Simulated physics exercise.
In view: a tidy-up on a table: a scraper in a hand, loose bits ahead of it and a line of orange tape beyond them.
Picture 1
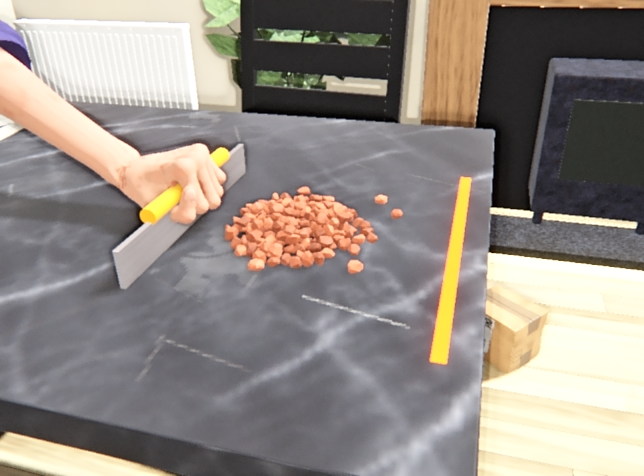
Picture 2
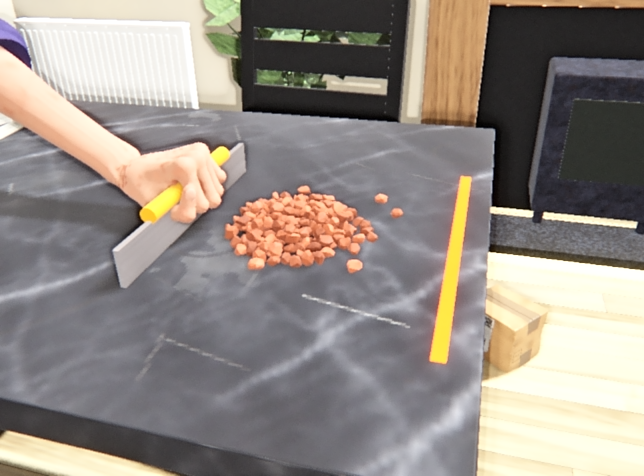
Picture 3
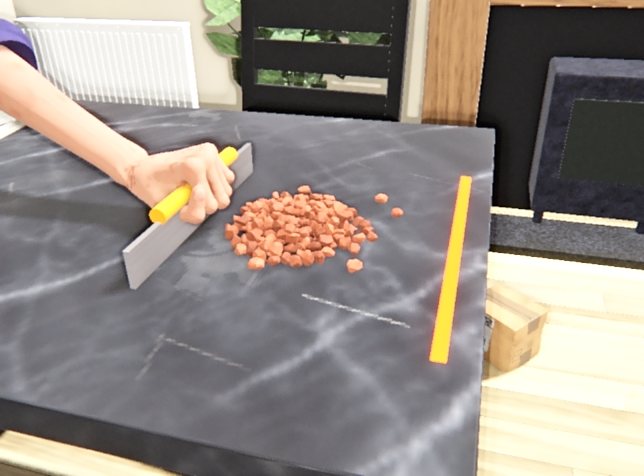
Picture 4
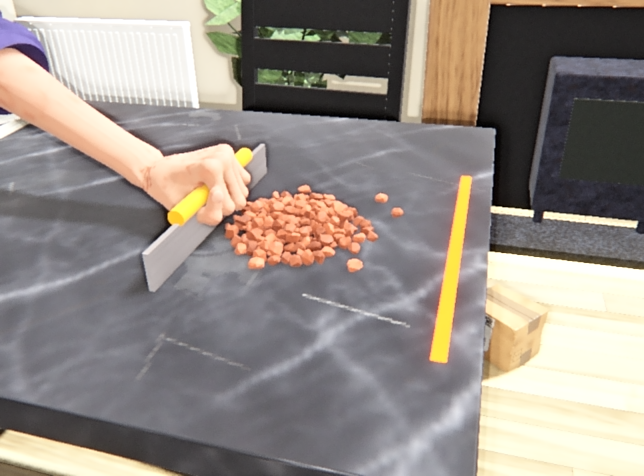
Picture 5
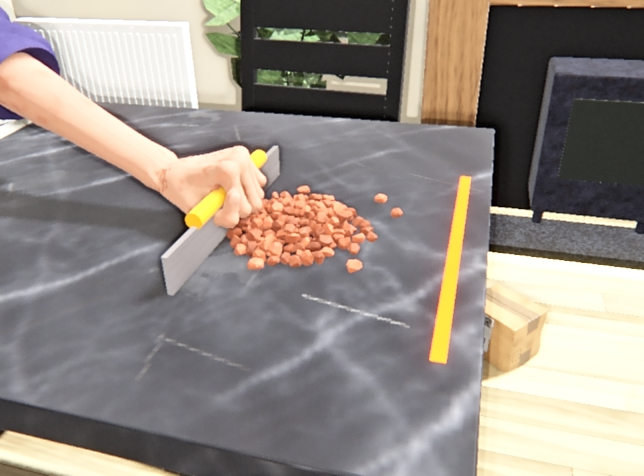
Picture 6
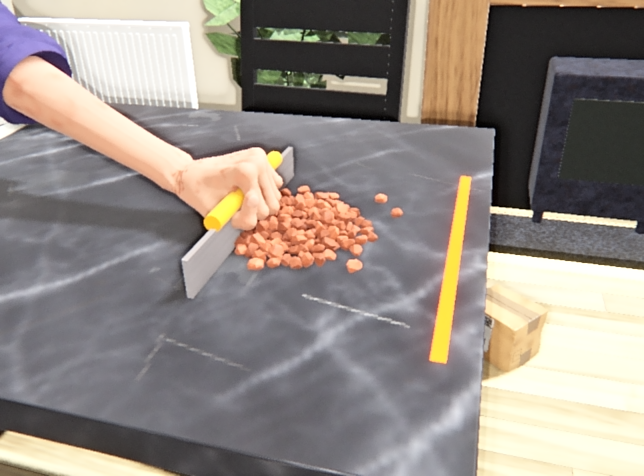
A hand gripping a yellow-handled scraper paused on a dark marbled table, then slid it right into the near side of a heap of reddish bits, with orange tape lying beyond.
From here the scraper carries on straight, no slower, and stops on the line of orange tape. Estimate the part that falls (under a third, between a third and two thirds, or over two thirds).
Lost: More than two thirds of the heap.
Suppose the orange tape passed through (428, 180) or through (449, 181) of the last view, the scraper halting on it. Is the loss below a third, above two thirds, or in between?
At the first place less than a third, at the second between a third and two thirds.
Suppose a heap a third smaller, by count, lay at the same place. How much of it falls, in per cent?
About 70 per cent.
Just after the last frame, scraper still moving, near (355, 203); heap all on the table, its front near (460, 236).
A moment on, scraper stopped at the orange tape; heap roughly two thirds over the edge.
Further on, scraper stopped at the orange tape; heap the larger part over the edge.
When it is over, scraper stopped at the orange tape; heap the larger part over the edge.
